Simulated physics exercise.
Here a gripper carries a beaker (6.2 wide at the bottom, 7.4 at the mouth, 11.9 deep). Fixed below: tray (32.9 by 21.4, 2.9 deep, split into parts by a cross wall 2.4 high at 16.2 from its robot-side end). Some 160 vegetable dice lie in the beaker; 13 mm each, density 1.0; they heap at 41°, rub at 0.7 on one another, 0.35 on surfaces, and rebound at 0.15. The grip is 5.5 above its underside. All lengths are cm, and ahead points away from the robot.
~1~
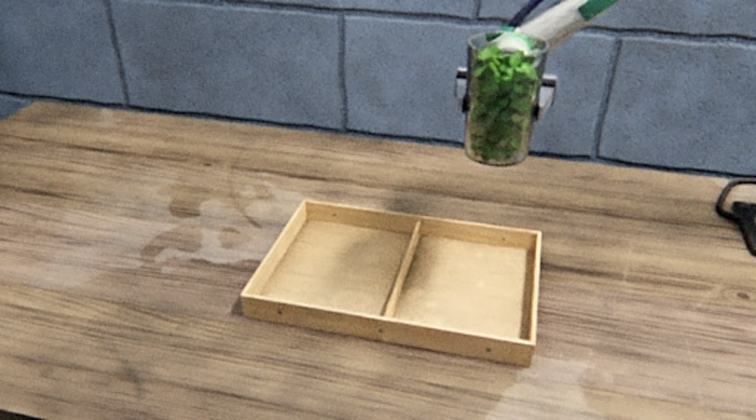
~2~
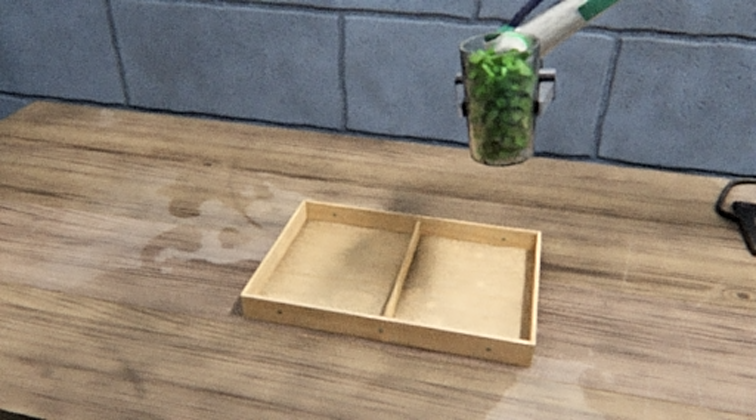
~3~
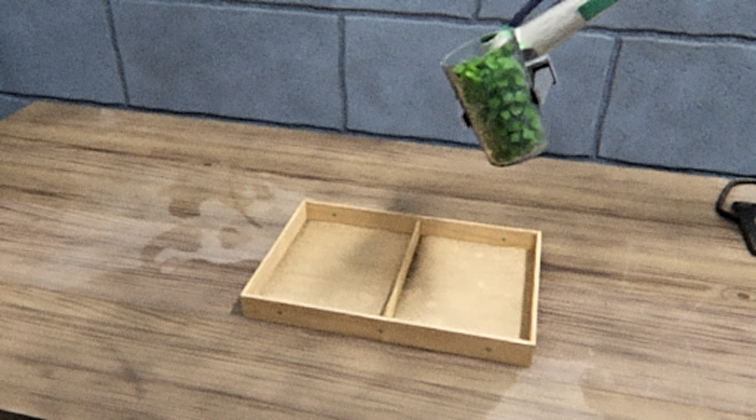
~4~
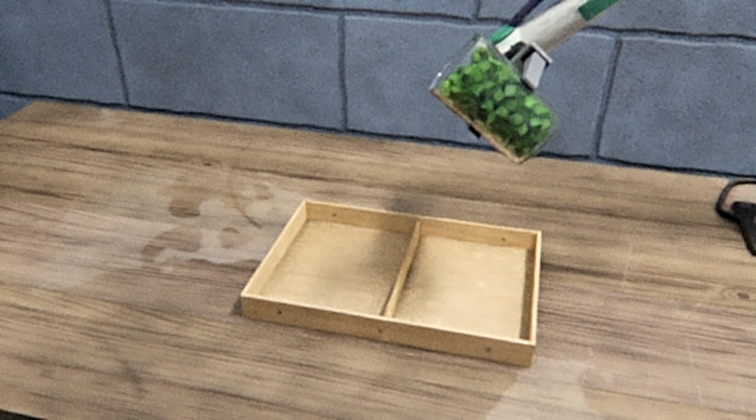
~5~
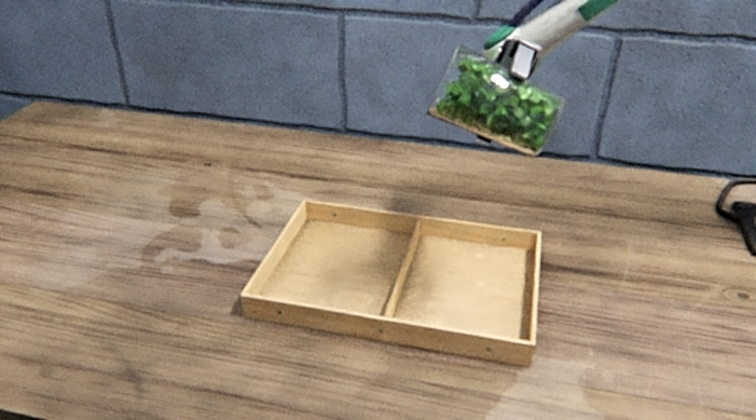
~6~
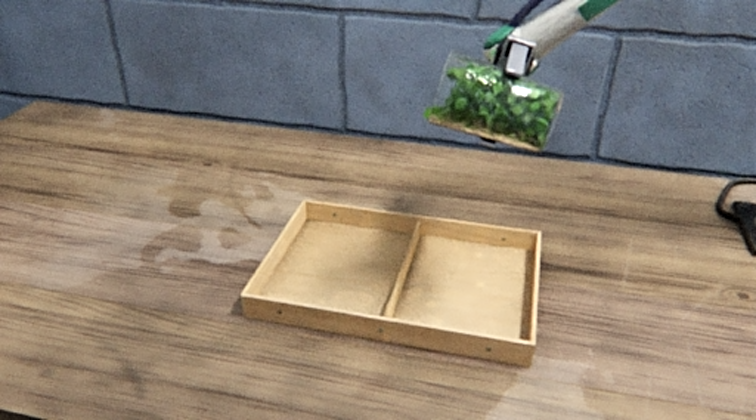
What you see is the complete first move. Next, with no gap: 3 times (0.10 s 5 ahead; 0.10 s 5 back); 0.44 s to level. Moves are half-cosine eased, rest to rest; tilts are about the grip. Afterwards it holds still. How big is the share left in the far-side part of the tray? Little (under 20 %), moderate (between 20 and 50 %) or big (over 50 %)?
A big share, over 50 %, ends in the far-side part of the tray.
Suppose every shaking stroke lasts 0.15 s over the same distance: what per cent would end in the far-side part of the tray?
It would be near 35 per cent.
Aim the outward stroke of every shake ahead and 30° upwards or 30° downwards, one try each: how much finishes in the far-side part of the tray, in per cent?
About 85 and 35 per cent.
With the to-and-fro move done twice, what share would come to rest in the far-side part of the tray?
In that case some 50 per cent.
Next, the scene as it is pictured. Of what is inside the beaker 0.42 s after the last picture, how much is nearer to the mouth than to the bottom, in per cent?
Roughly 70 per cent.
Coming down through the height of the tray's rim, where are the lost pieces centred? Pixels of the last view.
Near (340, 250).
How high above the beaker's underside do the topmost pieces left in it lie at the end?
About 5.0 cm.
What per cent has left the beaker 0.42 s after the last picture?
Some 55 per cent.
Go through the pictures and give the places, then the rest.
The beaker middle at (501, 102), level; upper third of the load around (504, 74), from x 475 to 535, top at y 55; 162 in the beaker, in the first picture.
The beaker middle at (501, 102), tilted 7° forward; upper third of the load around (501, 74), from x 470 to 530, top at y 55, in the second picture.
The beaker middle at (499, 102), tilted 27° forward; upper third of the load around (493, 76), from x 460 to 540, top at y 50, in the third picture.
The beaker middle at (498, 103), tilted 50° forward; upper third of the load around (488, 81), from x 445 to 550, top at y 55, in the fourth picture.
The beaker middle at (497, 104), tilted 70° forward; upper third of the load around (490, 87), from x 445 to 550, top at y 65, in the fifth picture.
The beaker middle at (497, 104), tilted 77° forward; upper third of the load around (493, 88), from x 430 to 550, top at y 70; 162 in the beaker, in the sixth picture.
Then, 0.42 s on, tilted 77° forward, highest piece 27 above the table; 71 in the beaker, 67 in the far-side part, 4 on the table or floor, 2 in the robot-side part, 18 in flight or on a rim.
Then, 0.83 s on, tilted 35° forward, highest piece 29 above the table; 101 in the far-side part, 46 in the beaker, 7 in the robot-side part, 6 on the table or floor, 2 in flight or on a rim.
Then, 1.24 s on, level, highest piece 25 above the table; 103 in the far-side part, 46 in the beaker, 7 in the robot-side part, 6 on the table or floor.
Then, 2.29 s on, level, highest piece 24 above the table; 103 in the far-side part, 46 in the beaker, 7 in the robot-side part, 6 on the table or floor.
In the end, 103 in the far-side part, 46 in the beaker, 7 in the robot-side part, 6 on the table or floor. That is 64 % in the far-side part of the tray.
